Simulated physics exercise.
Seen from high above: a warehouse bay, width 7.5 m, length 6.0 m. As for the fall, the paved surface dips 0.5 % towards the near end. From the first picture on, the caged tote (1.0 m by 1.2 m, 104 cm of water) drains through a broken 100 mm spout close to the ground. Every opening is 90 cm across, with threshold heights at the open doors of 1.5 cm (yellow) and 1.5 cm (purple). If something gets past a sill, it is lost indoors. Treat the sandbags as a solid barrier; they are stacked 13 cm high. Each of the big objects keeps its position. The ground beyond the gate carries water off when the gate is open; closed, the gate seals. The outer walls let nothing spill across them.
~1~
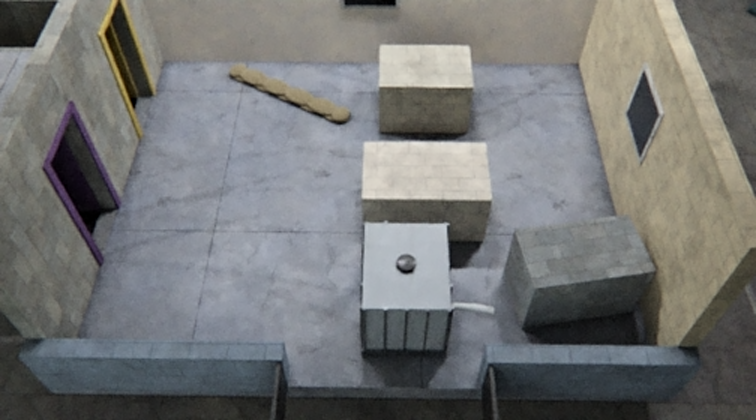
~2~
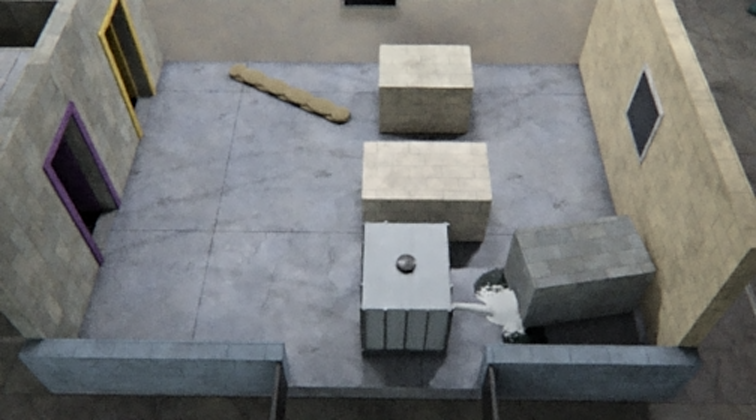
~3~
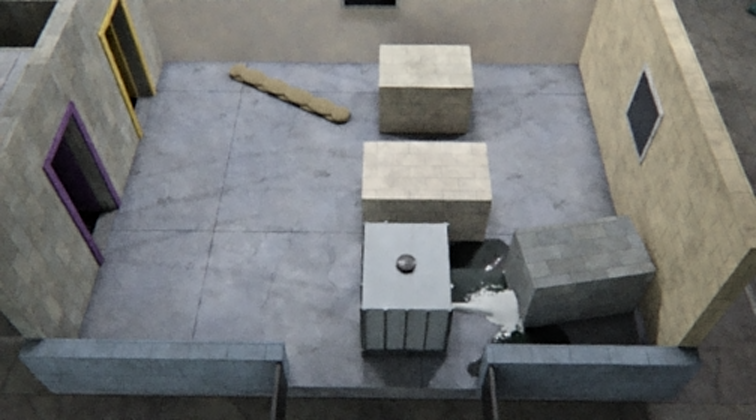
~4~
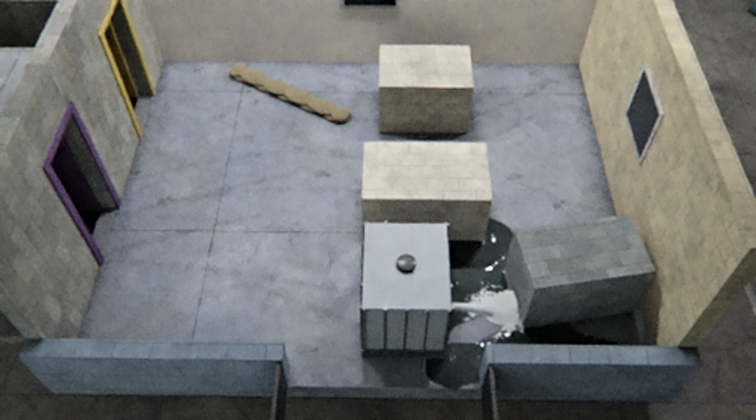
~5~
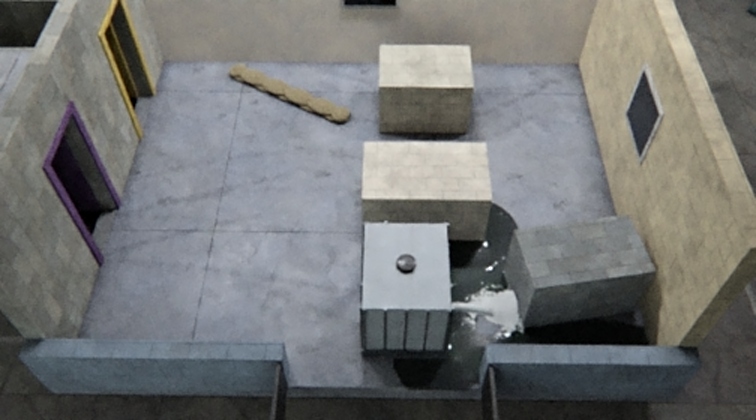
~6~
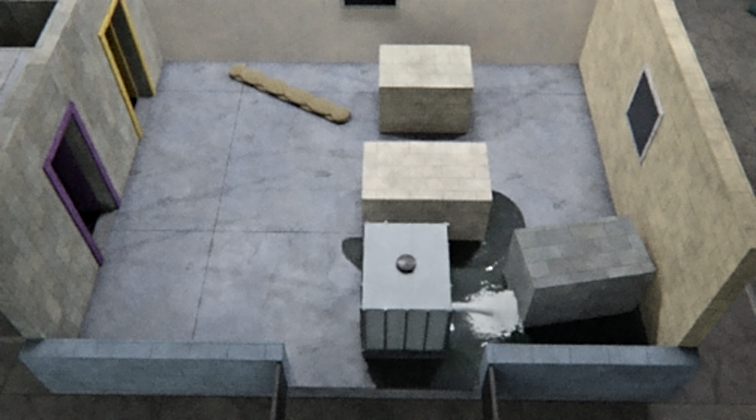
We see a walled bay from above as water jets from the right side of a caged tote, splashes beside a gray block, and spreads in a dark sheet around the tote and the pale block behind it.
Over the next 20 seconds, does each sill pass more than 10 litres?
Yellow door - no, purple door - no.
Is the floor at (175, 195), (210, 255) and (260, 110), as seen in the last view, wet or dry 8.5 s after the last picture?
Bone dry, soaked, bone dry.
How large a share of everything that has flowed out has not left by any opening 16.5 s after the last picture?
Roughly 84 per cent.
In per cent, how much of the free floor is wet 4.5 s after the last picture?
25 %.
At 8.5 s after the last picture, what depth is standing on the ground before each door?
In centimetres, yellow: 0.0; purple: 0.0.
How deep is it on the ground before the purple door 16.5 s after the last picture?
Depth: Approx. 0.0 cm.
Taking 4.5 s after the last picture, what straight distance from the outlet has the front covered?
About 3.4 metres.
Then, 1.5 s after the last picture water covers 15 % of the floor and is deepest (18 cm) near (513, 309); yellow door not reached, purple door not reached.
Then, 4.5 s after the last picture water covers 25 % of the floor and is deepest (17 cm) near (513, 309); yellow door not reached, purple door not reached.
Then, 8.5 s after the last picture water covers 40 % of the floor and is deepest (16 cm) near (513, 309); yellow door not reached, purple door not reached.
Then, 12.5 s after the last picture water covers 50 % of the floor and is deepest (14 cm) near (513, 309); yellow door not reached, purple door not reached.
Then, 16.5 s after the last picture water covers 60 % of the floor and is deepest (13 cm) near (513, 309); yellow door not reached, purple door not reached.
